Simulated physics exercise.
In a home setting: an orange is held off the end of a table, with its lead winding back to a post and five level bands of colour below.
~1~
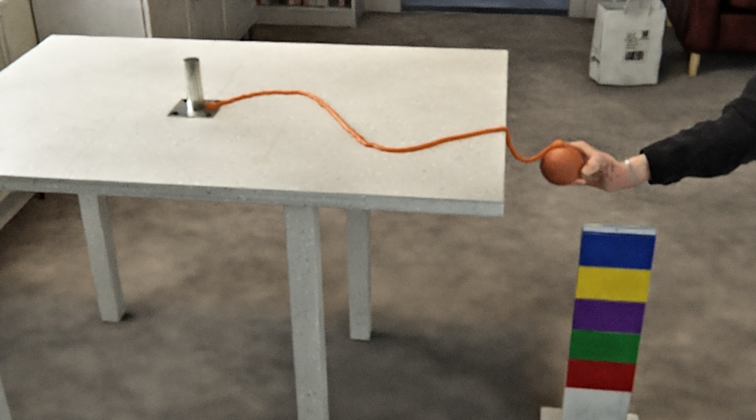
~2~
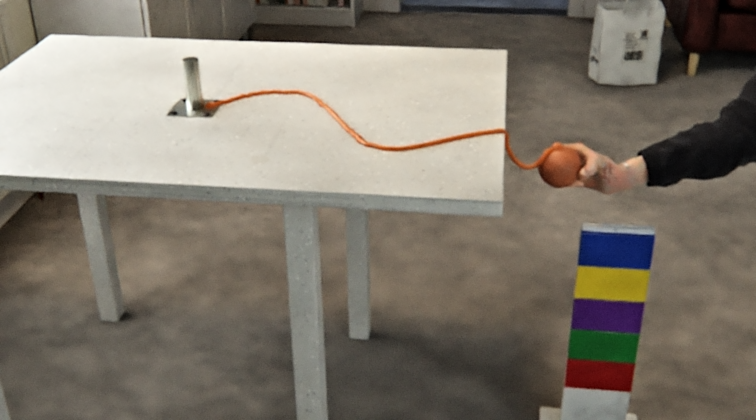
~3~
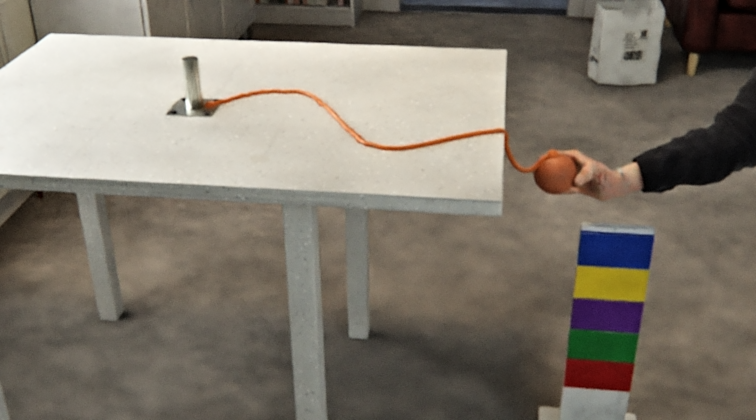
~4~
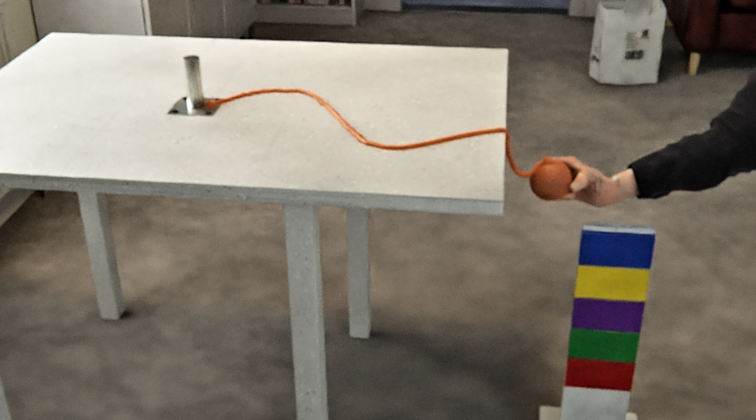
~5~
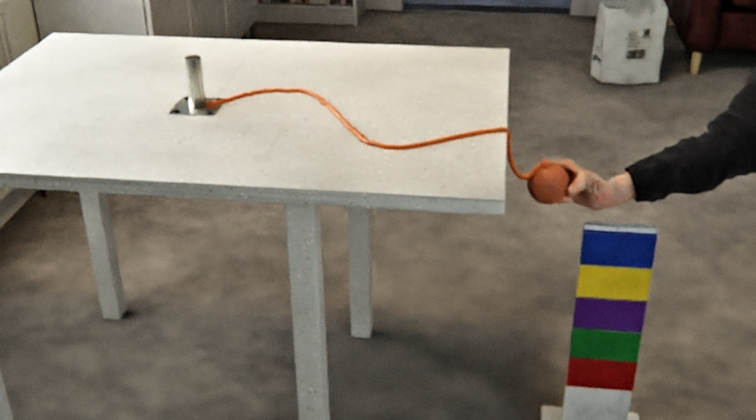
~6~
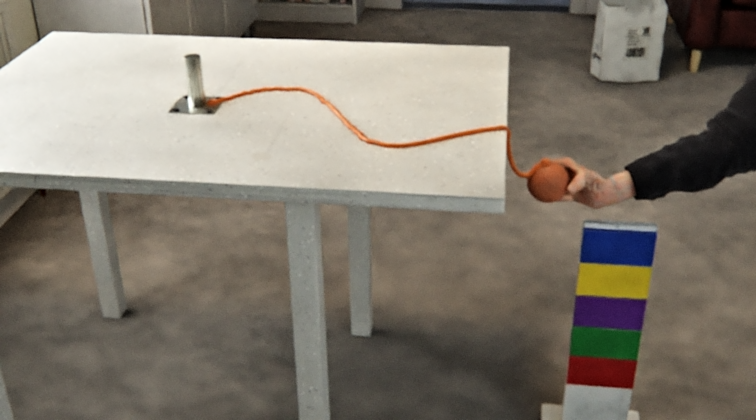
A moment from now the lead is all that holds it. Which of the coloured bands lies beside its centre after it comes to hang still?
The purple band lies beside it.
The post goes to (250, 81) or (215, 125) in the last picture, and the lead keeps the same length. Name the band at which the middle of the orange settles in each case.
Result 1: Green. Result 2: Green.
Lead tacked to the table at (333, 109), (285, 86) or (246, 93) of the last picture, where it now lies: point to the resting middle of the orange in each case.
Respectively (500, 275), (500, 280) and (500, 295).
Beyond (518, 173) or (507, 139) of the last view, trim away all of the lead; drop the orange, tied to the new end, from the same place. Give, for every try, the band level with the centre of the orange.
Per try - 1: Yellow; 2: Blue.
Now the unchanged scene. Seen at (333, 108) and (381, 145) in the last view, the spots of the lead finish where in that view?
The first settles around (380, 112), the second around (486, 117).
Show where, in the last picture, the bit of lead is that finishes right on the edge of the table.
Pixel (401, 146).
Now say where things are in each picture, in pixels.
Orange (562, 165); blue (617, 252); yellow (613, 285); purple (609, 317); green (605, 347); red (601, 376), in the first frame.
Orange (560, 167); lead through (242, 96) (316, 99) (347, 128) (413, 147) (494, 132), in the second frame.
Orange (555, 174), in the third frame.
Orange (551, 180); lead through (243, 95) (317, 97) (348, 127) (414, 146) (495, 131), in the fourth frame.
Orange (548, 184), in the fifth frame.
Orange (548, 182); lead through (244, 93) (318, 95) (349, 125) (415, 144) (496, 129), in the sixth frame.
Early on, orange near (534, 291); level with yellow.
Midway, orange near (474, 297); level with purple.
Near the end, orange near (508, 302); level with purple.
Finally, orange near (497, 304); level with purple. Its middle rests at the purple band.
